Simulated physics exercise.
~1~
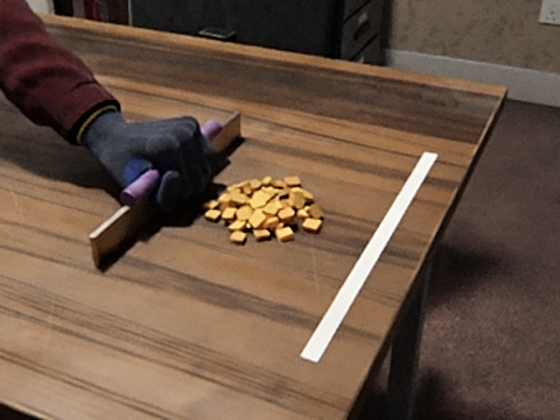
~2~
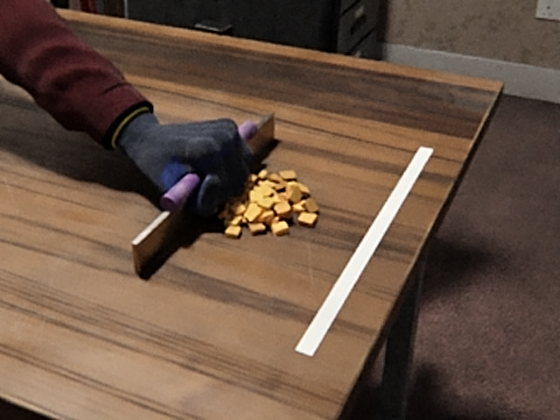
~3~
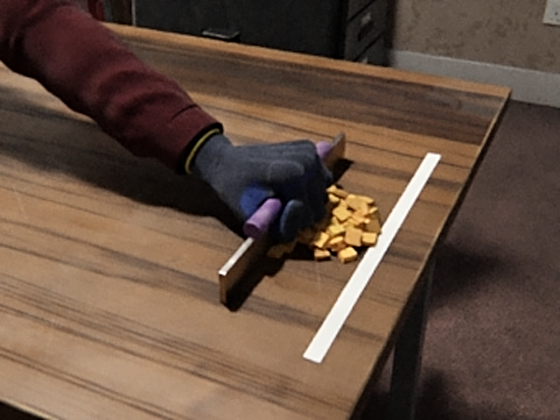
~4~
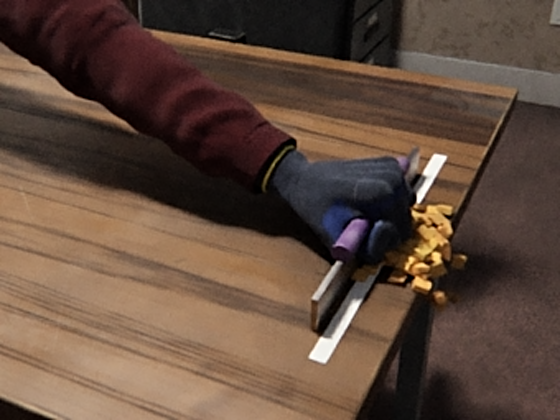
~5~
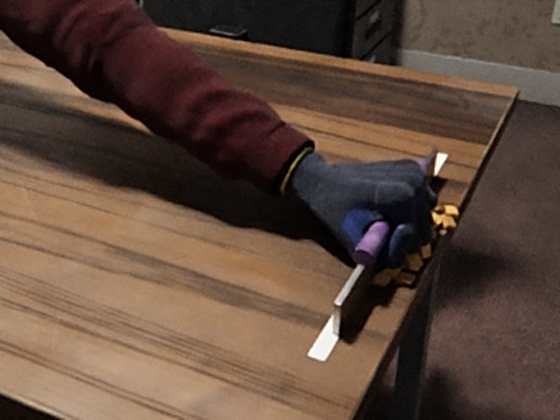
A gloved hand pushed a scraper with a purple handle rightward across a wooden table, sweeping a heap of small yellow-orange pieces past a white strip of tape, then stopped at the tape with nearly half the heap over the edge.
